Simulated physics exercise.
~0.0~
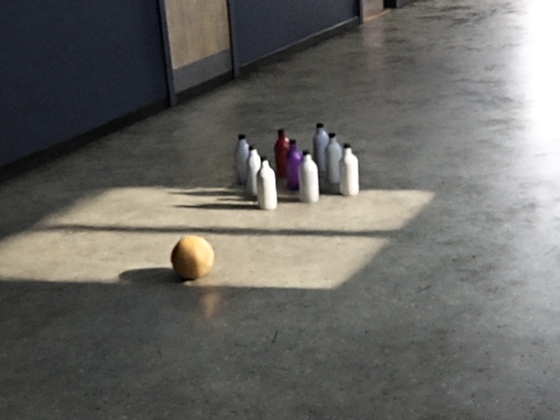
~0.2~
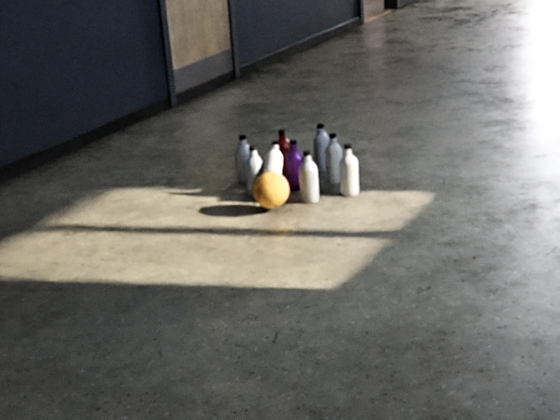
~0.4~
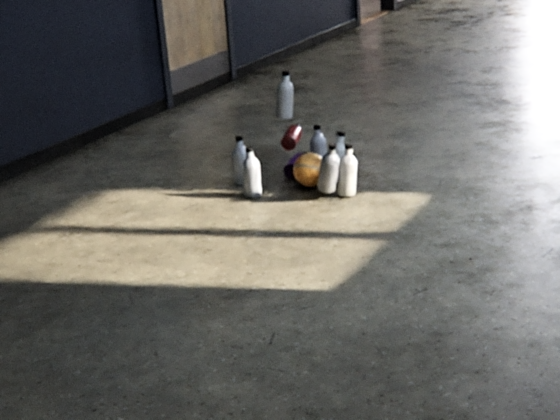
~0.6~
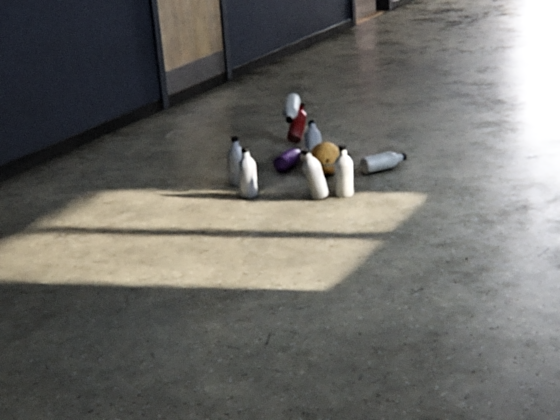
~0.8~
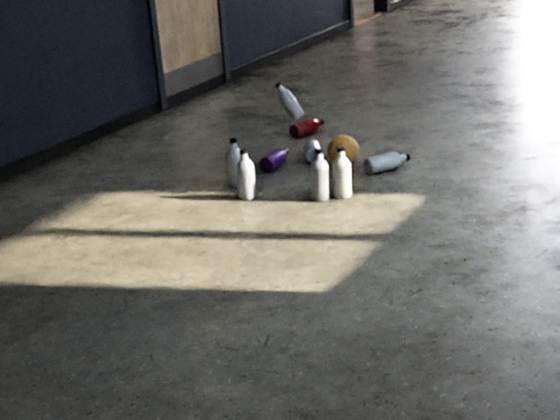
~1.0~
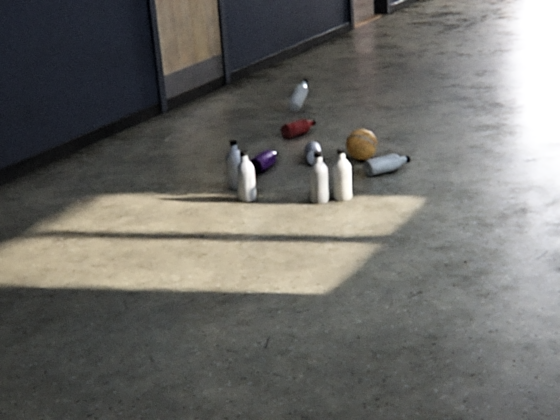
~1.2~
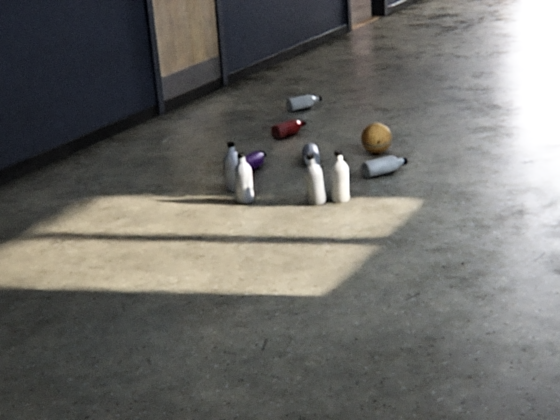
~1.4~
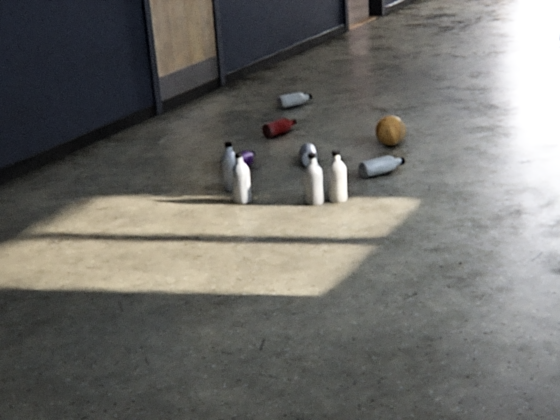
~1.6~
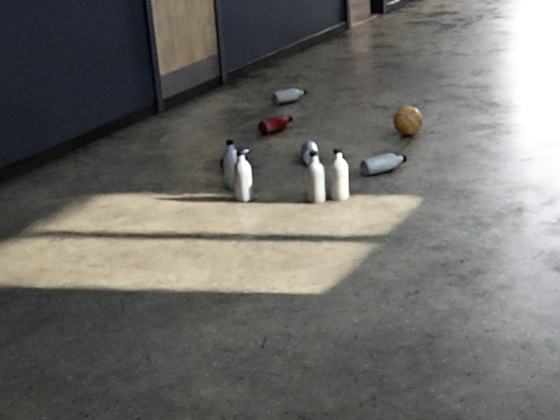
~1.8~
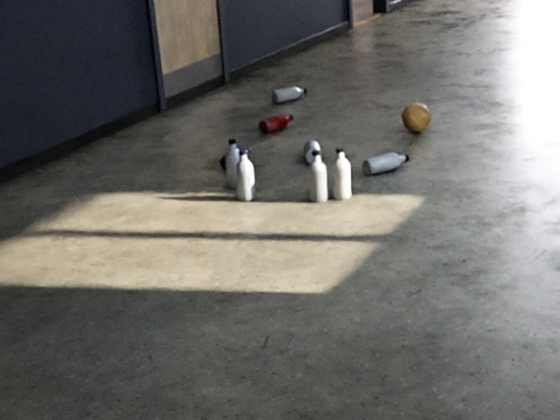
A wooden ball rolls along a hallway floor into a cluster of capped bottles, sending one white bottle into the air and knocking the red, purple and other bottles flat. It rolls away to the right, leaving four pale bottles standing among the fallen ones.
